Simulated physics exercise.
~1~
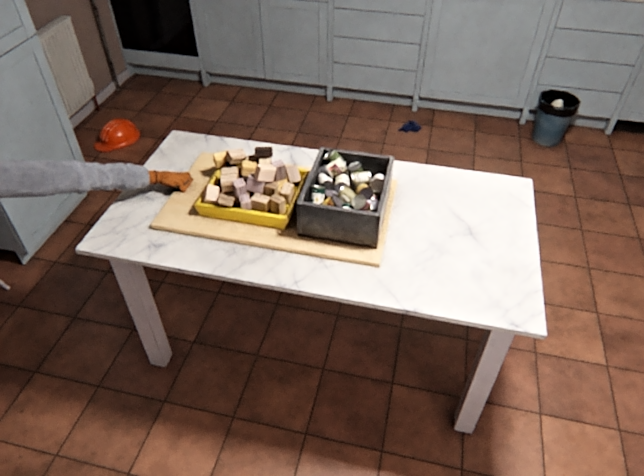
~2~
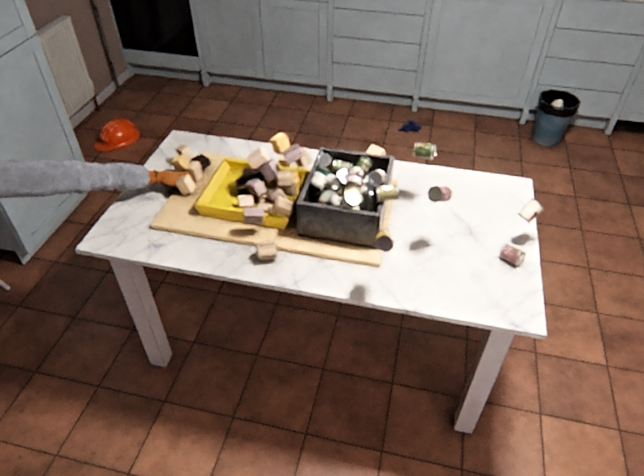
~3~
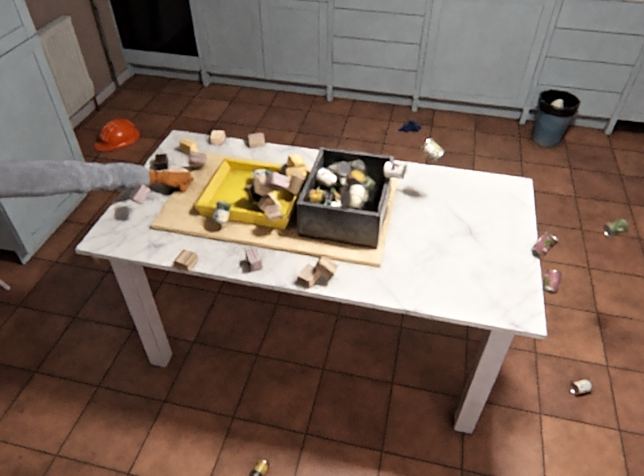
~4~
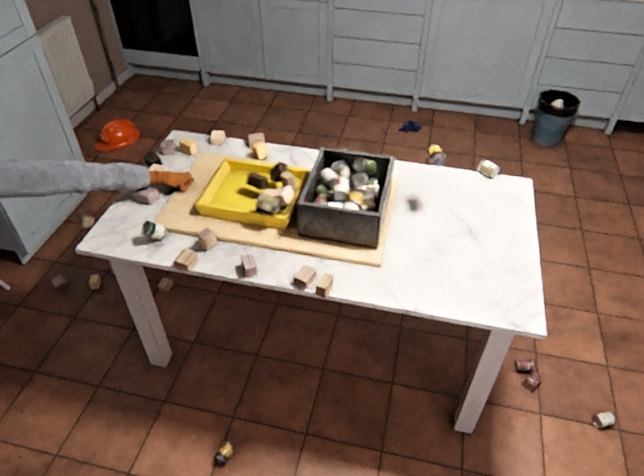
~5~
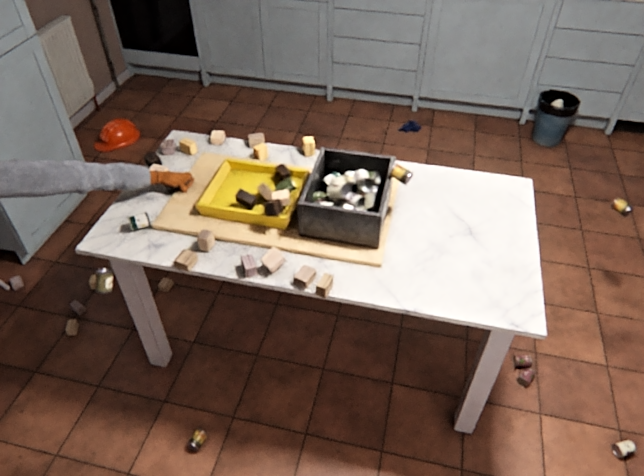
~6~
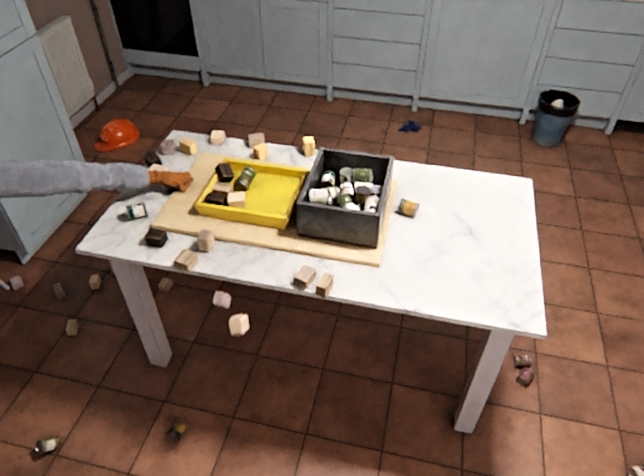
The clip shows a gloved hand at the left of a white table shaking a board holding a yellow tub of wooden blocks and a black tub of small tins. Pieces spill across the table and floor, leaving the yellow tub nearly empty and the black tub still holding many tins.
